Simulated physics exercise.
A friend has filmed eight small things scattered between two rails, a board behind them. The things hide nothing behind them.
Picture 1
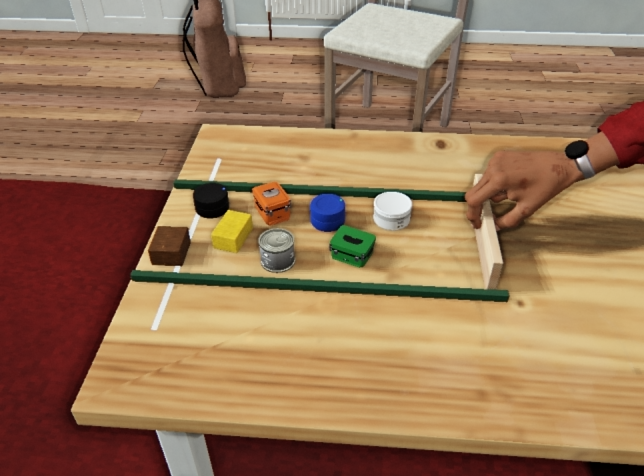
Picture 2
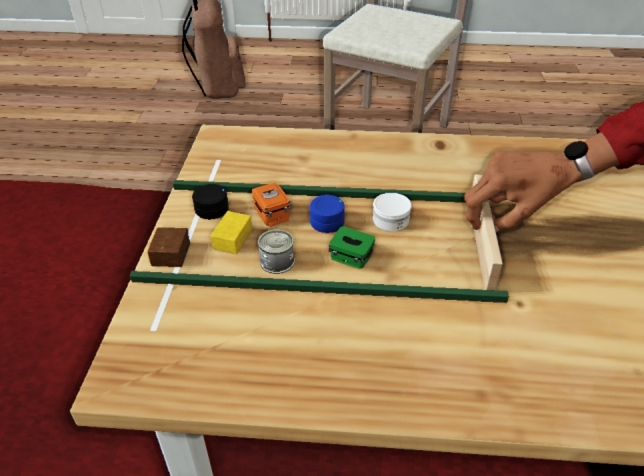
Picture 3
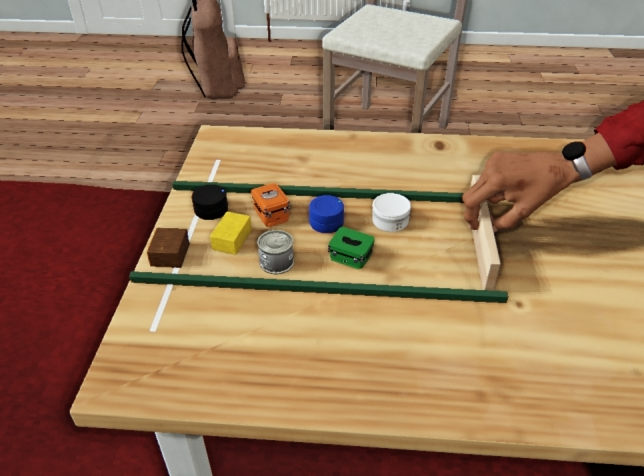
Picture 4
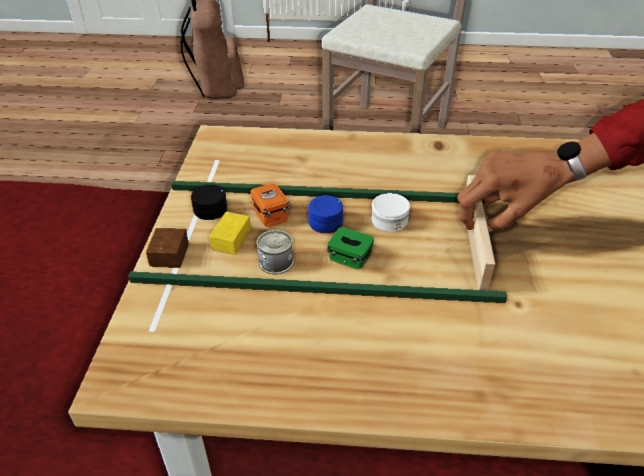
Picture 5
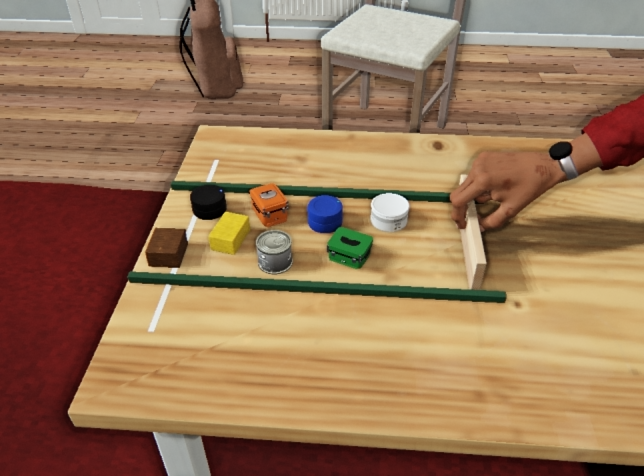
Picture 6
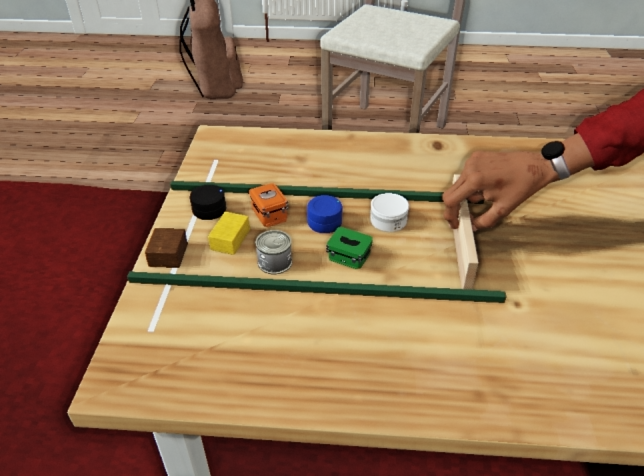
A hand gripping an upright wooden board slid it slightly left between two green rails on a table, while the eight small objects scattered ahead of it, including a black lid and yellow block, stayed put.
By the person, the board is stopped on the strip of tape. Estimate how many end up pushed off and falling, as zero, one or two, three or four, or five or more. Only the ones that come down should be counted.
Five or more end up falling off.
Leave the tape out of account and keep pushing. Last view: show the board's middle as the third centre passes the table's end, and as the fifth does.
The middle is at about (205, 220), later at about (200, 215).
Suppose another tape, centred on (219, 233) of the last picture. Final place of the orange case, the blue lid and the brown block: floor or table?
The orange case does not fall; the blue lid remains up; the brown block comes down.
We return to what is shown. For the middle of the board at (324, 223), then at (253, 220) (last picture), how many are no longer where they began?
At that stage 5; at the next, 8.
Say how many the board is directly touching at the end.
It's touching 3 at the end.
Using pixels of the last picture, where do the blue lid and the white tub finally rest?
The blue lid comes to rest at (171, 223), and the white tub comes to rest at (179, 201).
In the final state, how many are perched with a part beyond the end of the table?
It would come to 0.
Early on, none off yet; brown block at rest near (167, 248); black lid at rest near (208, 202); yellow block at rest near (230, 233).
A while later, none off yet; brown block at rest near (167, 248); black lid moving near (205, 201); yellow block moving near (220, 236).
Further along, one off so far; brown block upside down near (129, 274); black lid travelled about its own width near (166, 196); yellow block travelled about its own width near (174, 234).
Finally, the number that fall off is five or more; lost, grey tin, orange case, yellow block, black lid and brown block.
